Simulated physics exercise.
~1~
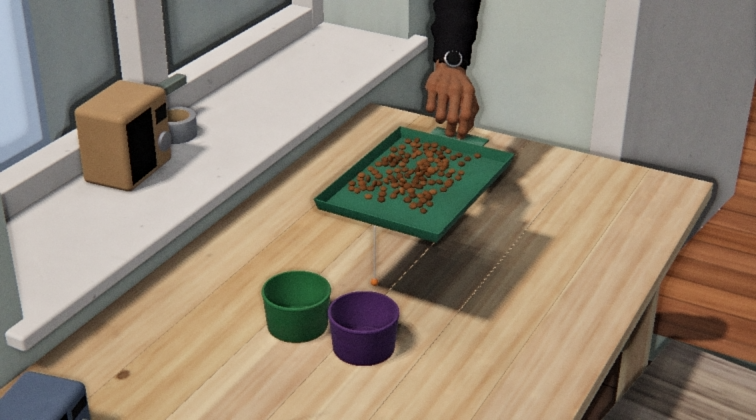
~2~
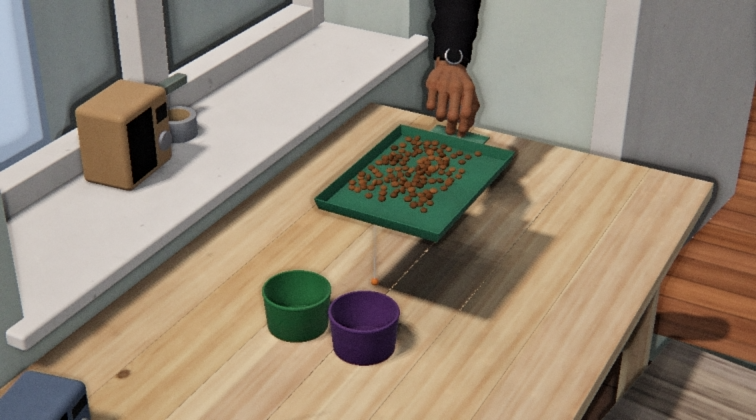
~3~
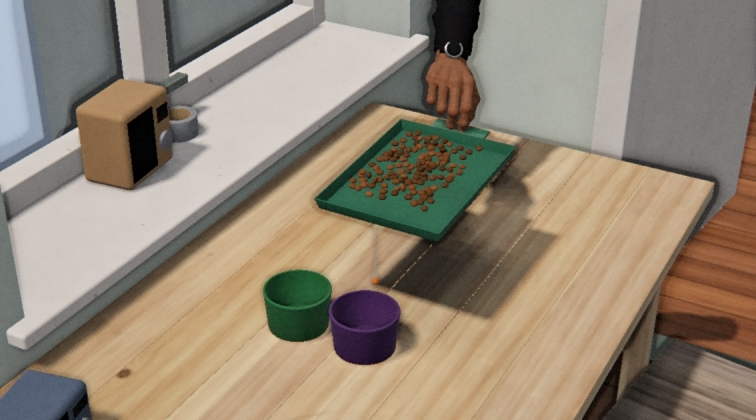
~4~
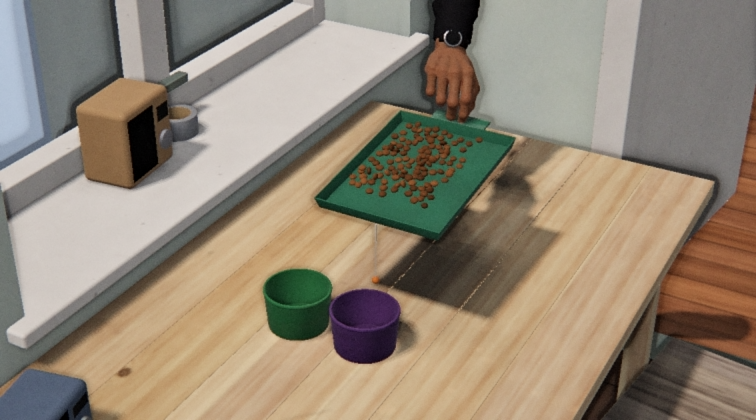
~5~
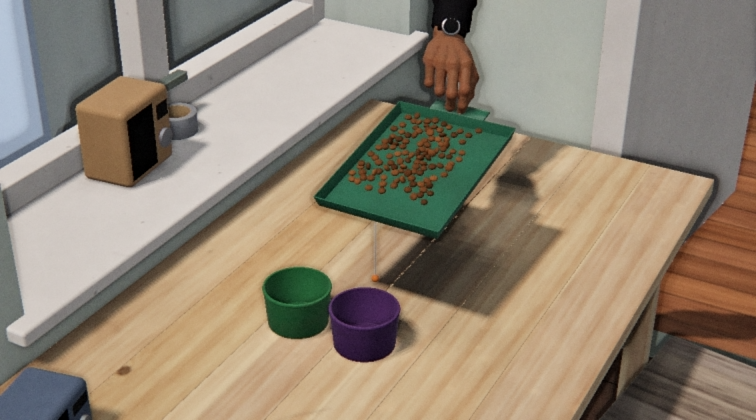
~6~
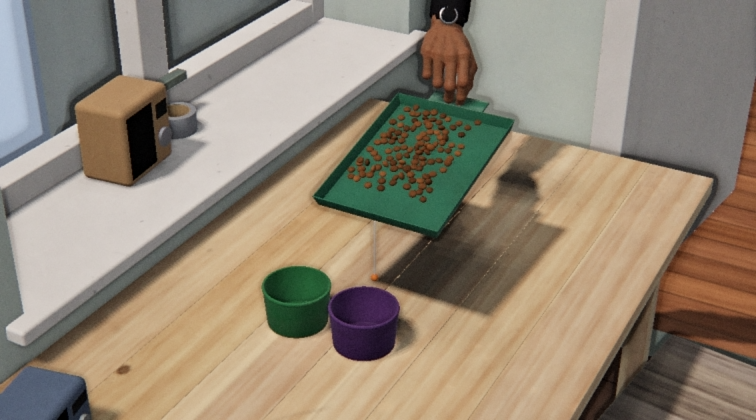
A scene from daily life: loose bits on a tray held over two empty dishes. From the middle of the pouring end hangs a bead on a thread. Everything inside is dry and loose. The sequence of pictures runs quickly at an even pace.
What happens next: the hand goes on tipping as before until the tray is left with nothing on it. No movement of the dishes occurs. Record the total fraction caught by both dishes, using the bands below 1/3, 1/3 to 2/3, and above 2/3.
Once it's all tipped, the dishes get upwards of two thirds of it.
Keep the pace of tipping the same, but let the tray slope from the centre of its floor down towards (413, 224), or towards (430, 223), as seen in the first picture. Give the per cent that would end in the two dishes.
Well, 30 percent for one and then 0 percent for the other.
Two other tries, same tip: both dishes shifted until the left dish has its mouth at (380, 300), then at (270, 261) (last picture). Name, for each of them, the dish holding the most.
First try: The left-hand one. Second try: The right-hand one.
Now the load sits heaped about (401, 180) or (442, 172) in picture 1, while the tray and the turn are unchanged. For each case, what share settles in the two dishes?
Shares in turn: 70 % and 70 %.
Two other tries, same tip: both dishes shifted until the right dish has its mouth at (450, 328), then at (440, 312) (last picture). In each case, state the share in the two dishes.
It would be roughly 50 per cent, followed by roughly 50 per cent.
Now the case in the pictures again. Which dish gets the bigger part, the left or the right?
That turns out to be the right.
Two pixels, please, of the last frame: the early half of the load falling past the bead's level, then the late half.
Starting near (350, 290), moving on to near (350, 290).
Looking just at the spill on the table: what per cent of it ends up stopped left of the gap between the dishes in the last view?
About 30 %.
Just after the last frame, tray tipped steeply; almost all on the tray; just a few in the left dish; about a tenth in the air.
A moment on, tray tipped right over; roughly two thirds on the tray; about a tenth in the right dish; about a tenth in the left dish; just a few outside both; about a tenth in the air.
Further on, tray tipped past a quarter turn; roughly half in the right dish; roughly a quarter in the left dish; roughly a quarter outside both.
When it is over, tray tipped past a quarter turn; roughly half in the right dish; roughly a quarter in the left dish; roughly a quarter outside both.
